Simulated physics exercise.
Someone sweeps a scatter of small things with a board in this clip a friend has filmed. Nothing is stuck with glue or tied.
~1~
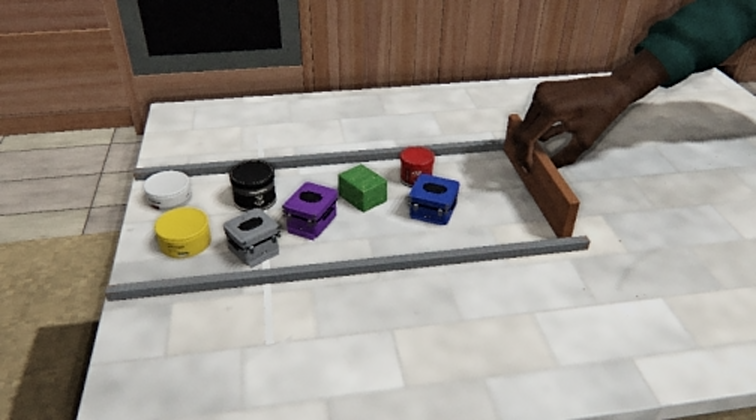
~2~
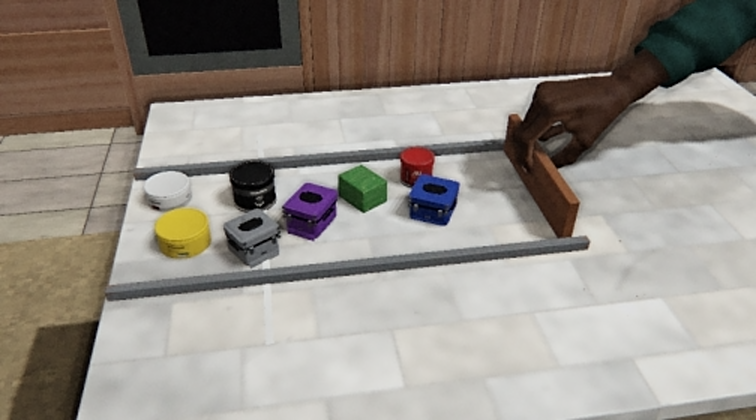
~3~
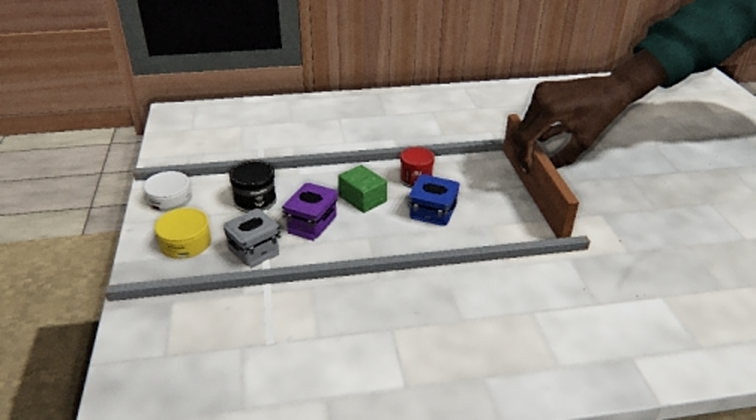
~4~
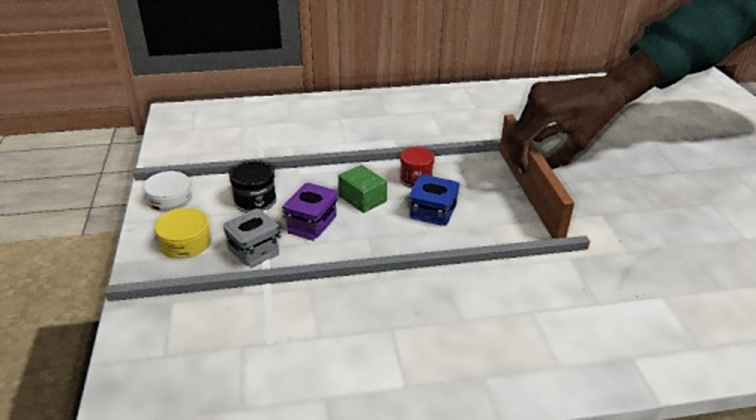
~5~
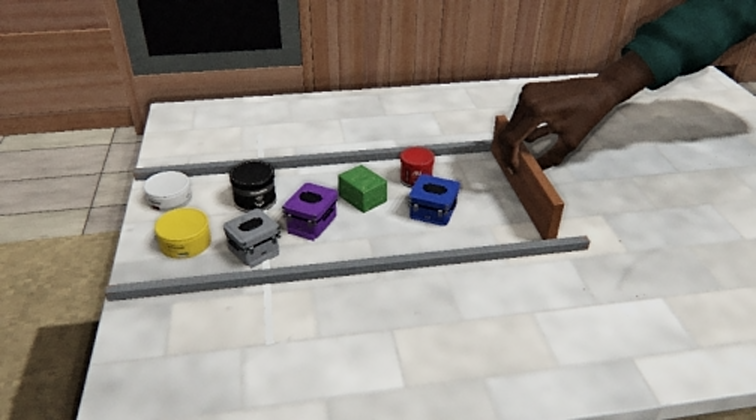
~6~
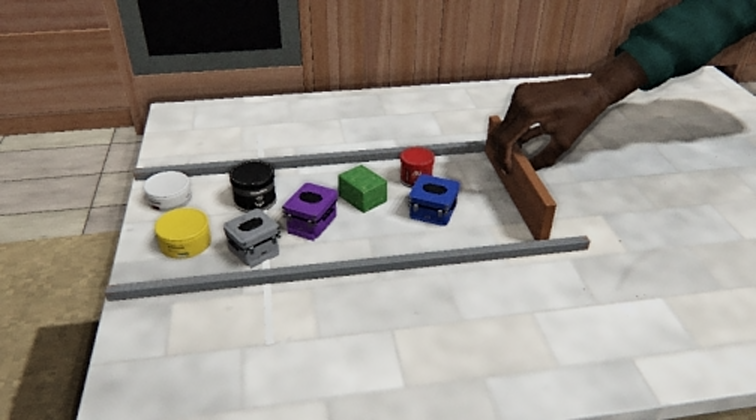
A brown hand in a dark green sleeve slides an upright wooden board a short way left between two grey rails on a pale tiled counter, seen from above at an angle. Ahead of it sit white and yellow tubs at left, black tin, grey and purple cases, green block, and red tin and blue case nearest the board. Those objects stay still, untouched, and the view holds steady.
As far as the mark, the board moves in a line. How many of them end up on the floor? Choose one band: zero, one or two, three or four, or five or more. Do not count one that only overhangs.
Zero.
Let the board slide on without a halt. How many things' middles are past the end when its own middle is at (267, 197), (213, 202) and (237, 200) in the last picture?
0; 2; 0.
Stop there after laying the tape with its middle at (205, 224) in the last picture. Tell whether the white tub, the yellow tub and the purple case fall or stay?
Going one by one, the white tub ends up off, the yellow tub ends up off, the purple case is not lost.
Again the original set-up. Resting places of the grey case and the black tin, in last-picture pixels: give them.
The grey case at (216, 254), the black tin at (200, 187).
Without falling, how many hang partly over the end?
0, I think.
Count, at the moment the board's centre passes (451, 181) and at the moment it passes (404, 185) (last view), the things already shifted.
1 and 3.
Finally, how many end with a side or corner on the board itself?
Count recorded: 3.
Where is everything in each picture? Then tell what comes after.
In the first picture, white tub (168, 191); yellow tub (184, 233); grey case (252, 238); board (537, 173); tape (264, 218).
In the second picture, yellow tub (184, 233); blue case (434, 201).
In the third picture, grey case (252, 238); black tin (254, 186).
In the fourth picture, white tub (168, 192); red tin (417, 168).
In the fifth picture, yellow tub (184, 233); purple case (312, 211).
In the sixth picture, white tub (168, 192); yellow tub (184, 233); grey case (252, 238); board (517, 175); tape (264, 218).
Soon after, none off yet; white tub at rest near (168, 192); yellow tub at rest near (184, 233); grey case at rest near (252, 238).
At rest, the number that fall off is zero.
